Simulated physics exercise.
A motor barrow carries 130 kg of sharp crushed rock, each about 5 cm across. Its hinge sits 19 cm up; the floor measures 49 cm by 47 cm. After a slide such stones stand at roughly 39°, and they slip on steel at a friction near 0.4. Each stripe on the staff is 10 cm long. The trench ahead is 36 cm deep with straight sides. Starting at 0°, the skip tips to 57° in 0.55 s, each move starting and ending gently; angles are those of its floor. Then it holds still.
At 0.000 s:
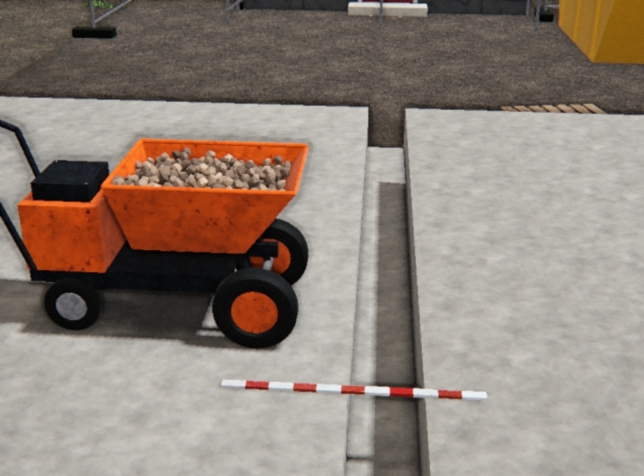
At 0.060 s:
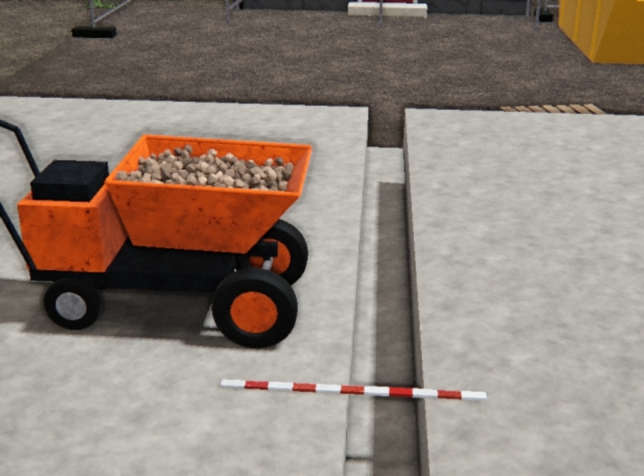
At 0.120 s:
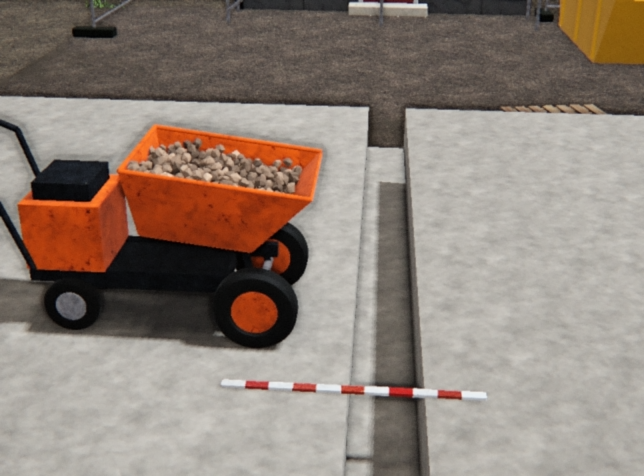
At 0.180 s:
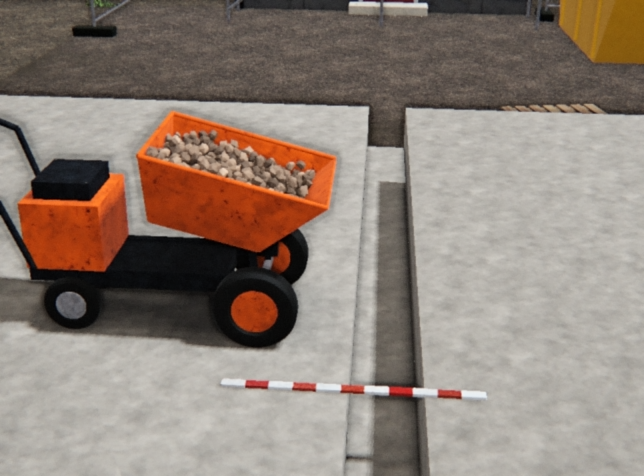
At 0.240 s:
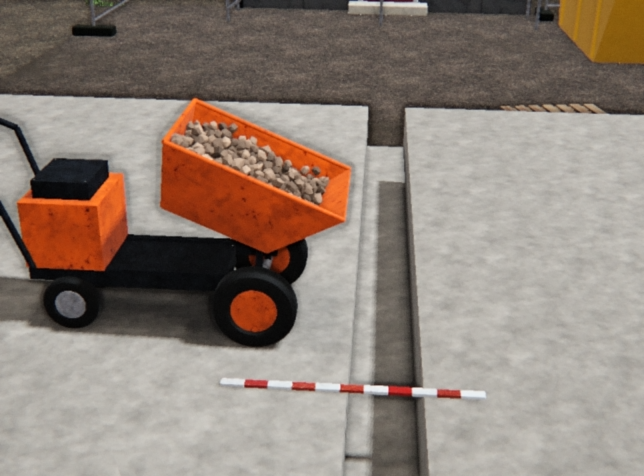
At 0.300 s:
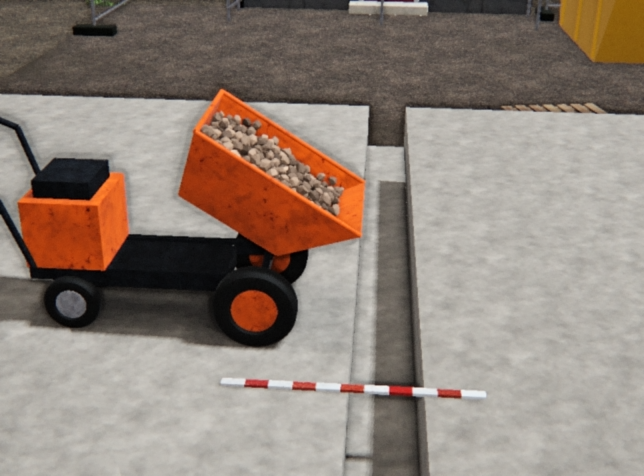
An orange motor barrow loaded with broken stones stood on a concrete slab beside a narrow trench, and its skip slowly tilted up at the back, leaning steeply toward the right with the stones still inside.
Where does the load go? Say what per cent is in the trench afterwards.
Some 11 per cent of it.
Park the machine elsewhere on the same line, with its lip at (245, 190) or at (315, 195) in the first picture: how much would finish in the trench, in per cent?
First some 35, then 5 per cent.
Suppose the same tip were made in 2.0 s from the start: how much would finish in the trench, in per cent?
Then about 15 per cent.
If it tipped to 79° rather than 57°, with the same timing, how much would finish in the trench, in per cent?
It would be near 30 per cent.
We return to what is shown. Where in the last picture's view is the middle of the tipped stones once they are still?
Their middle is at about (462, 318).
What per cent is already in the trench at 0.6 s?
Some 5 per cent.
After 0.4 s the floor is at 48°; 100 % in the skip; the foremost stones are at (359, 238).
After 0.6 s the floor is at 57°; 92 % in the skip, 6 % in the trench, 2 % past the trench; the foremost stones are at (441, 308).
After 1.0 s the floor is at 57°; 59 % in the skip, 7 % in the trench, 34 % past the trench; the foremost stones are at (560, 340).
After 3.0 s the floor is at 57°; 54 % in the skip, 11 % in the trench, 35 % past the trench; the foremost stones are past the picture's edge.
